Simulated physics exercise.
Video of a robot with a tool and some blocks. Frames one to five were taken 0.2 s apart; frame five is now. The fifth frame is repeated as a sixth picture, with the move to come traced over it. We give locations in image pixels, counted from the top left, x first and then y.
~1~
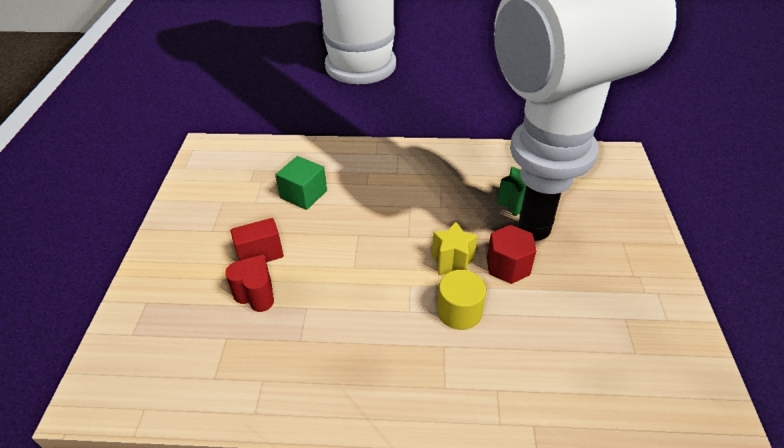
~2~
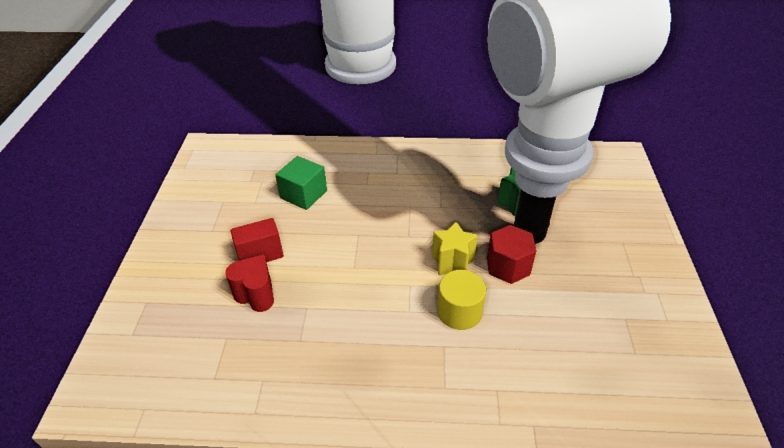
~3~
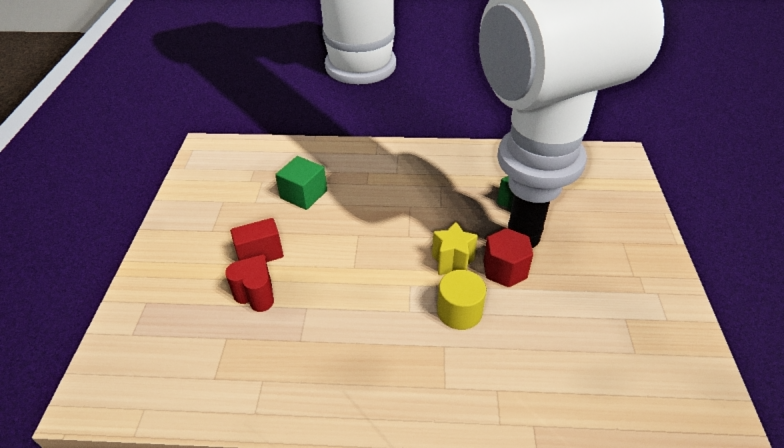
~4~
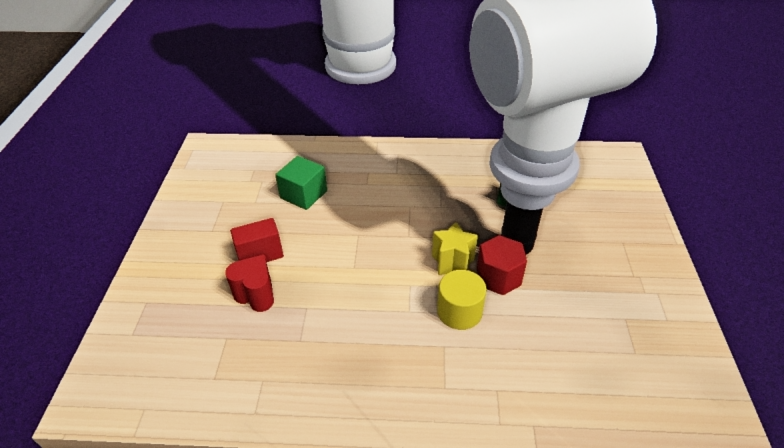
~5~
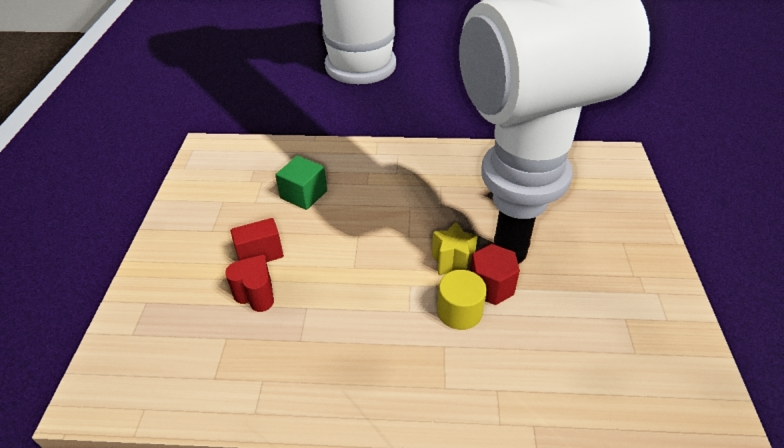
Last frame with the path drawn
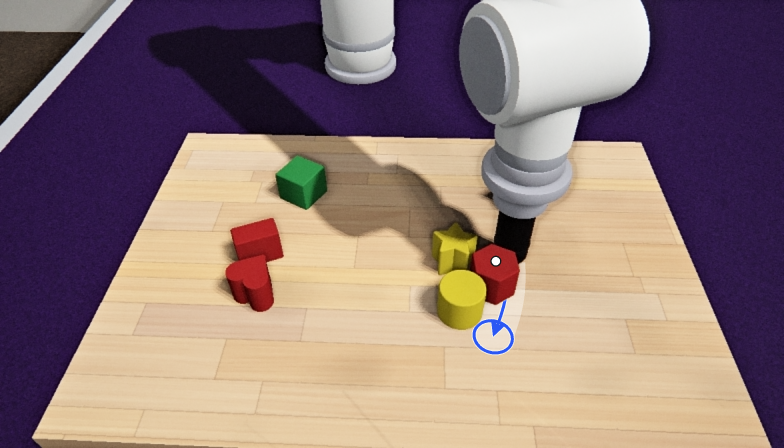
On a light wooden board over a purple surface, a white robot arm holds its black tool beside a red six-sided block, with a yellow star and cylinder nearby. The tool edges left and toward the viewer, then pushes the red block a short way down and left, close beside the yellow cylinder.
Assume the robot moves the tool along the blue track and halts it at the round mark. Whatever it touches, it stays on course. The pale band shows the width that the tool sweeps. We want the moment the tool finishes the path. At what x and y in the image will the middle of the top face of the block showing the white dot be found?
(453, 322)
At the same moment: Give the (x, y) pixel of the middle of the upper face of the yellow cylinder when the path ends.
That would be at about pixel (404, 315).
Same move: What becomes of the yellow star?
It sits in its place.
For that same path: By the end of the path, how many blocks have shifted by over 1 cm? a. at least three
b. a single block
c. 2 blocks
My pick is c.
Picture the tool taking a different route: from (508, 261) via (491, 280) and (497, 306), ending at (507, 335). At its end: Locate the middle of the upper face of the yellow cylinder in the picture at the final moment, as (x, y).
I predict (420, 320).
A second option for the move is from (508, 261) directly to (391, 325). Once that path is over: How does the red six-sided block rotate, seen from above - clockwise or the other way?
Spins counterclockwise.
The line goes from (508, 261) via (507, 285) and (502, 310), ending at (493, 336); the dot is on the red six-sided block.
On the path given first. One third of the way, tool at (509, 277); yellow cylinder at (444, 300); red six-sided block at (483, 281), turned 35° clockwise.
Two thirds of the way, tool at (504, 303); yellow cylinder at (423, 311); red six-sided block at (470, 303), turned 55° clockwise.
At the end, tool at (495, 329); yellow star unmoved; yellow cylinder at (404, 315); red six-sided block at (453, 322), turned 75° clockwise.
